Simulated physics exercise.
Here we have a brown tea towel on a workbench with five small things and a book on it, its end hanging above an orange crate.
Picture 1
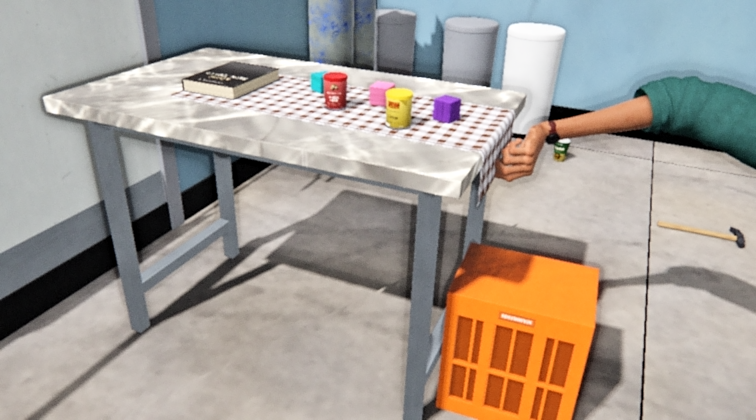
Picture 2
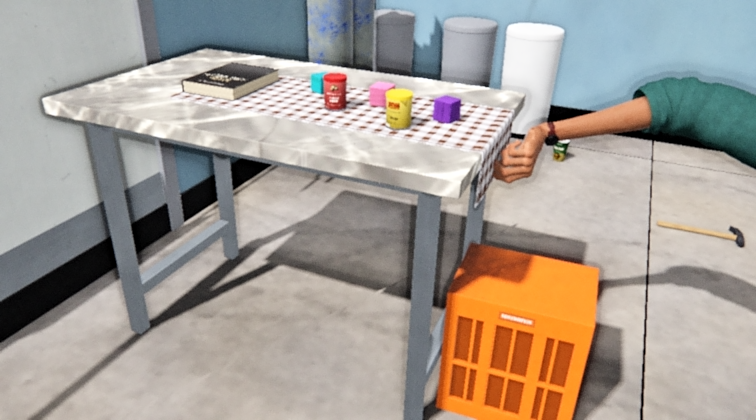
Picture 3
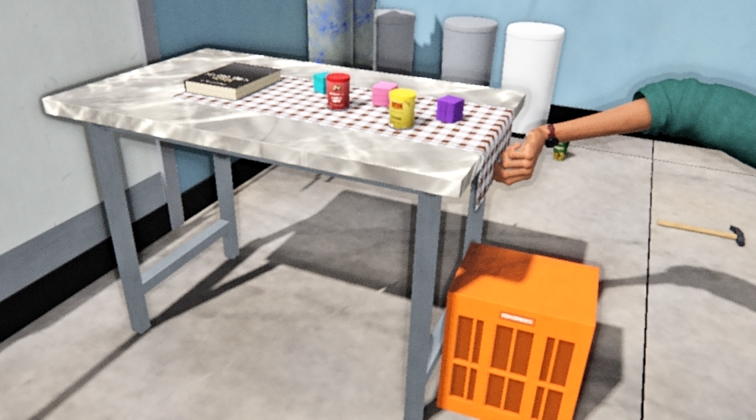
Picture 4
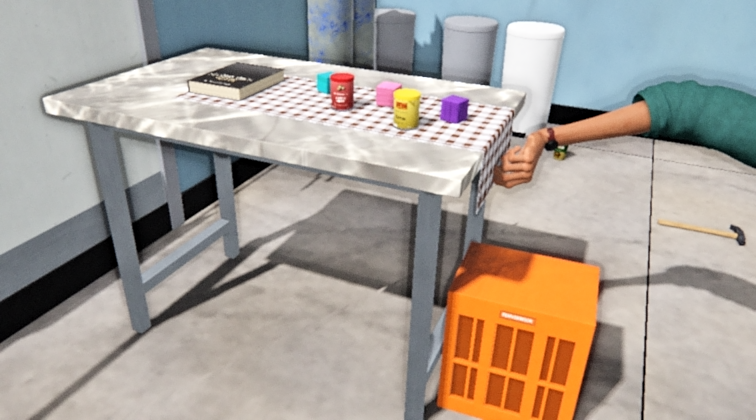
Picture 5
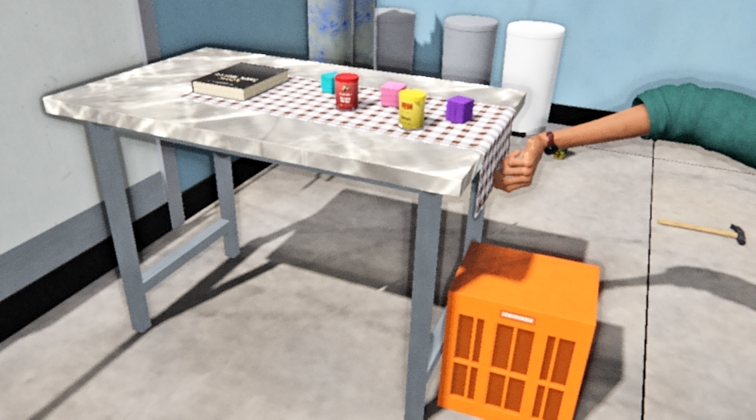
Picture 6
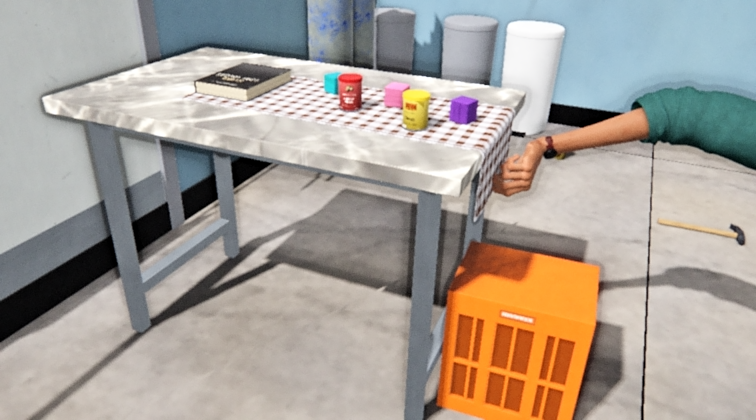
In a room with a pale concrete floor and blue walls, seen from slightly above, a grey-legged workbench stands beside an orange crate. A brown-and-white checked cloth on it holds a dark book, red and yellow cans, and turquoise, pink and purple cubes. A green-sleeved arm at the right keeps its fist by the cloth's hanging end as cloth and objects slide slightly rightward together, the camera still.
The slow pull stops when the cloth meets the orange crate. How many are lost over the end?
Over the edge go two.
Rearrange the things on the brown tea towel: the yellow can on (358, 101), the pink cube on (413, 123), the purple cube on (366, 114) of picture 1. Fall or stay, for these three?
The yellow can keeps its place on top; the pink cube drops off; the purple cube keeps its place on top.
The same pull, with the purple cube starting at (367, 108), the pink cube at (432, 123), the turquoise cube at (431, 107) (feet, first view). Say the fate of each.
The purple cube does not fall; the pink cube goes over; the turquoise cube is carried off.
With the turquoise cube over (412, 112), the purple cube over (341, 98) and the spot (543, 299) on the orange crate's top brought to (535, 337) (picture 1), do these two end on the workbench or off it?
The turquoise cube tumbles off, the purple cube remains up.
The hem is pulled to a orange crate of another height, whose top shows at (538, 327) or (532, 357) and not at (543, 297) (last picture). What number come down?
In that case 3 and 4.
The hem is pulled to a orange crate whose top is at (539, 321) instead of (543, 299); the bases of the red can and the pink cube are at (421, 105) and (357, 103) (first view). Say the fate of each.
The red can drops off, the pink cube stays on.
Soon after, hem near (487, 248); purple cube gone.
After that, hem on the crate; purple cube and yellow can gone.
In the end, hem on the crate; purple cube and yellow can gone. The workbench loses two.
